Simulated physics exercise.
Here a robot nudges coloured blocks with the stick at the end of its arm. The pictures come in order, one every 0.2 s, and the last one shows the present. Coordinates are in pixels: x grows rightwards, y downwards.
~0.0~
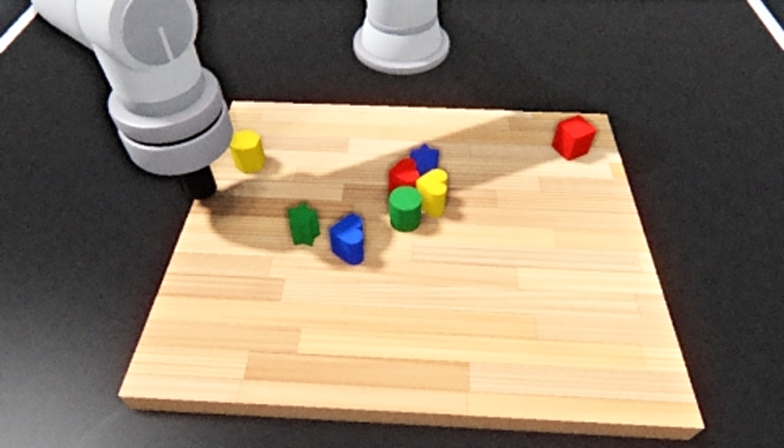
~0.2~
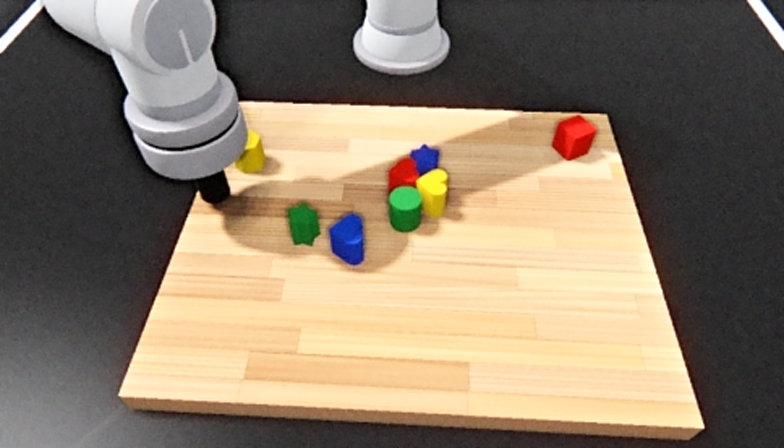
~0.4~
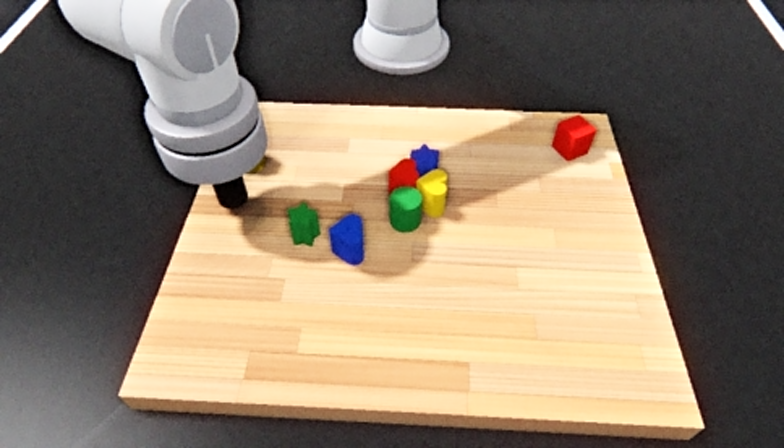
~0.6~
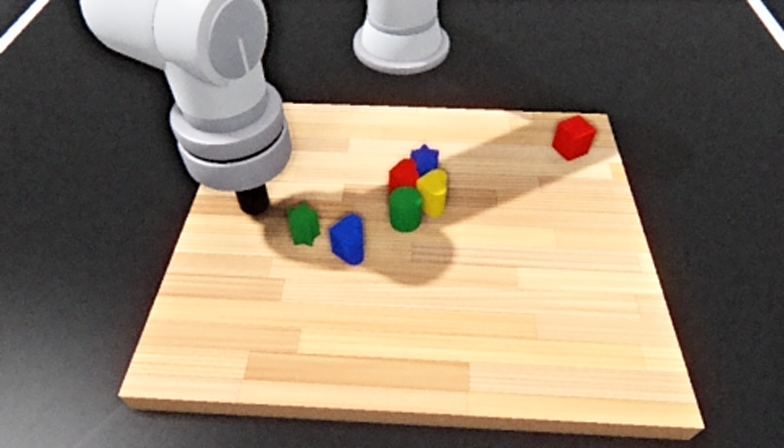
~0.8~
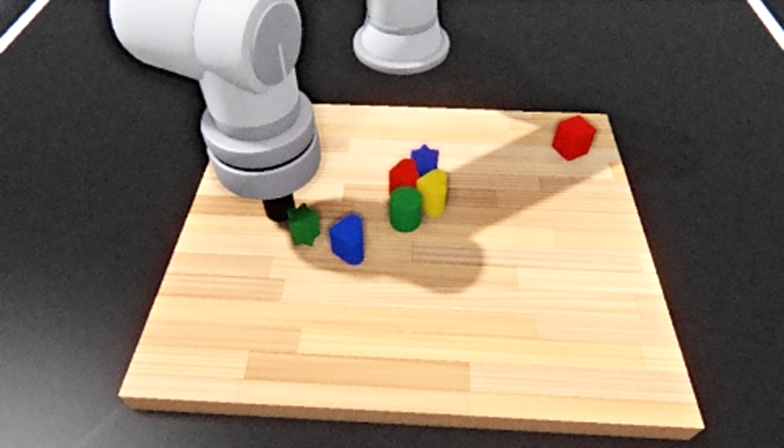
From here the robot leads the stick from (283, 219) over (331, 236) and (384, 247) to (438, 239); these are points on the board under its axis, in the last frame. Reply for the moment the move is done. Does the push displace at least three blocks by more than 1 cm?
It seems not.
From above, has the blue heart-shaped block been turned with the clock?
Yes
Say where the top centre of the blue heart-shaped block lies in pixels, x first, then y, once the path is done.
I'd say the blue heart-shaped block ends with its top centre at (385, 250).
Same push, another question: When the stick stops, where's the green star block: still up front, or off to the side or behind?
The stick will have lost it.
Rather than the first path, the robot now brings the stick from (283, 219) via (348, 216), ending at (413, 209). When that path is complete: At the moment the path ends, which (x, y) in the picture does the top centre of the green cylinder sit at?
Around pixel (436, 203).
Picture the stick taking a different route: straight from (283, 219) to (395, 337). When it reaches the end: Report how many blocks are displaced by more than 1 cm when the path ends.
I predict two.
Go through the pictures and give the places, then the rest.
Stick tip at (202, 190); block tops, green star block at (301, 214); blue heart-shaped block at (349, 229); green cylinder at (406, 198), in the first picture.
Stick at (216, 193); blocks unchanged, in the second picture.
Stick at (233, 198); blocks unchanged, in the third picture.
Stick at (255, 204); blocks unchanged, in the fourth picture.
Stick at (281, 211); green star block at (301, 214); blue heart-shaped block at (349, 229); green cylinder at (406, 198), in the fifth picture.
The first path, step by step. One third of the way, stick at (330, 229); green star block at (330, 236), turned 20° clockwise; blue heart-shaped block at (361, 236), turned 35° anticlockwise.
Two thirds of the way, stick at (384, 239); green star block at (335, 241), turned 55° clockwise; blue heart-shaped block at (384, 250), turned 30° clockwise.
At the end, stick at (439, 231); green star block at (335, 241), turned 55° clockwise; blue heart-shaped block at (385, 250), turned 35° clockwise; green cylinder in place.
